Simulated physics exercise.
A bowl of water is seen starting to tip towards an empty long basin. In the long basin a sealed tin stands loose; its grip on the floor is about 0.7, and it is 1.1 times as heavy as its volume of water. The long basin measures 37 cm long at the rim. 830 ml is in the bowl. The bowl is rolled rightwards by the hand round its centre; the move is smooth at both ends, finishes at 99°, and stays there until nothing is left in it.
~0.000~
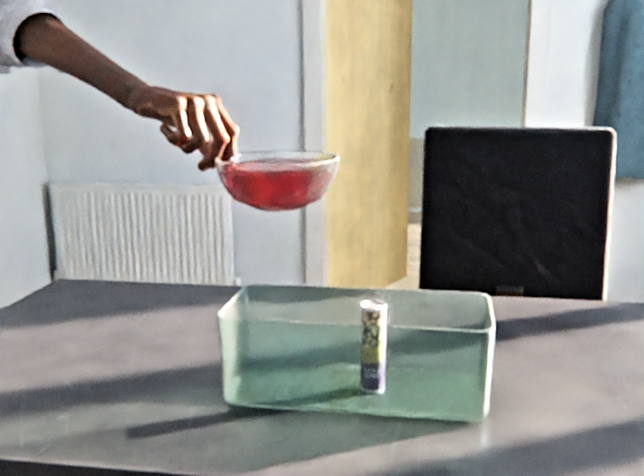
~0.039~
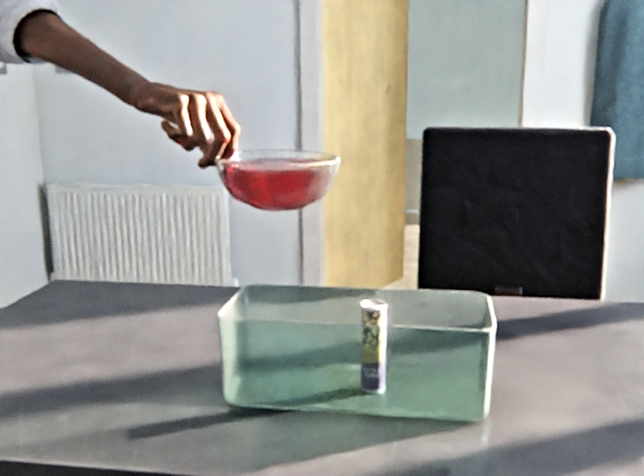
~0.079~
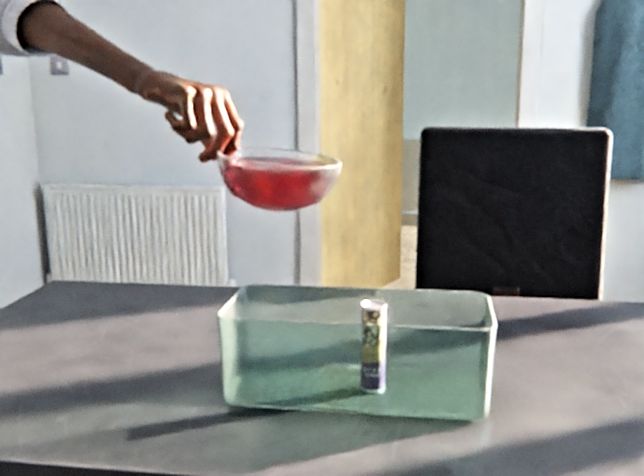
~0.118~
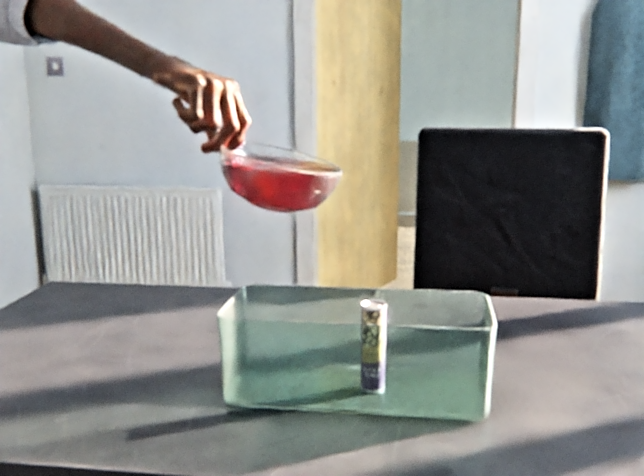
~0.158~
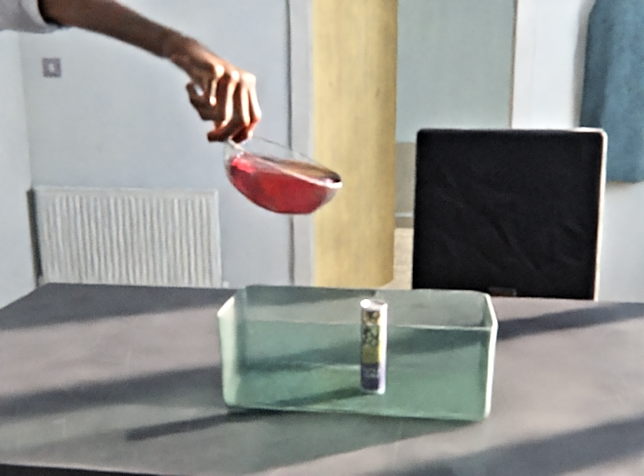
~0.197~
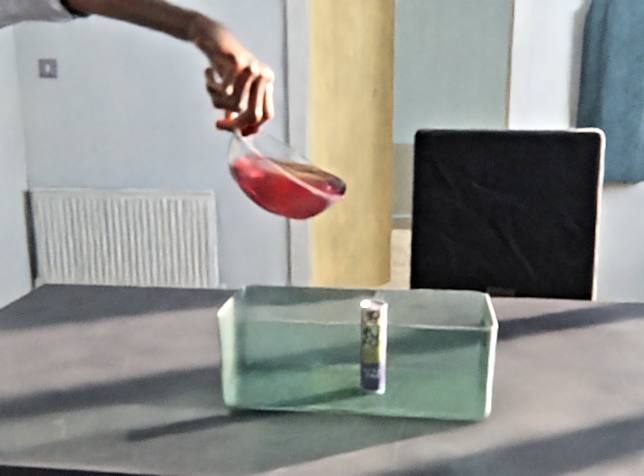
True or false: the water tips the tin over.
False.
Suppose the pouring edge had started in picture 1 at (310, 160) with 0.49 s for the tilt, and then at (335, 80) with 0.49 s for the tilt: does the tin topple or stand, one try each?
Run one: It tumbles. Run two: It does not tip.
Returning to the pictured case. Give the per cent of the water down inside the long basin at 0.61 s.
96 %, more or less.
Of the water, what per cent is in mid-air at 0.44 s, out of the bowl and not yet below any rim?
58 %.
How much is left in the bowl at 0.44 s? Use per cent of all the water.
About 7 percent.
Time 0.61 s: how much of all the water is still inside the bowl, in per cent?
0 %.
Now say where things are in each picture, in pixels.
The first picture shows tilt 0°; pouring edge (338, 160); surface from (223, 164) to (336, 166); the long basin's rim runs from (232, 301) to (491, 313); the tin's top is at (374, 309).
The second picture shows tilt 2°; pouring edge (338, 161); surface from (223, 163) to (336, 167).
The third picture shows tilt 6°; pouring edge (340, 166); surface from (224, 160) to (337, 169).
The fourth picture shows tilt 14°; pouring edge (341, 174); surface from (227, 157) to (339, 172).
The fifth picture shows tilt 23°; pouring edge (341, 185); surface from (229, 156) to (339, 178); 2 per cent is over the edge.
The sixth picture shows tilt 35°; pouring edge (339, 197); surface from (234, 157) to (329, 183); 8 per cent is over the edge.
After 0.44 s the tilt is 96° and 7 per cent is still to pour; the tin stands where it began.
After 0.61 s the tilt is 99° and 0 per cent is still to pour; the tin stands where it began.
After 0.79 s the tilt is 99° and 0 per cent is still to pour; the tin stands where it began.
After 0.99 s the tilt is 99° and 0 per cent is still to pour; the tin stands where it began.
In the end the tin stands where it began.
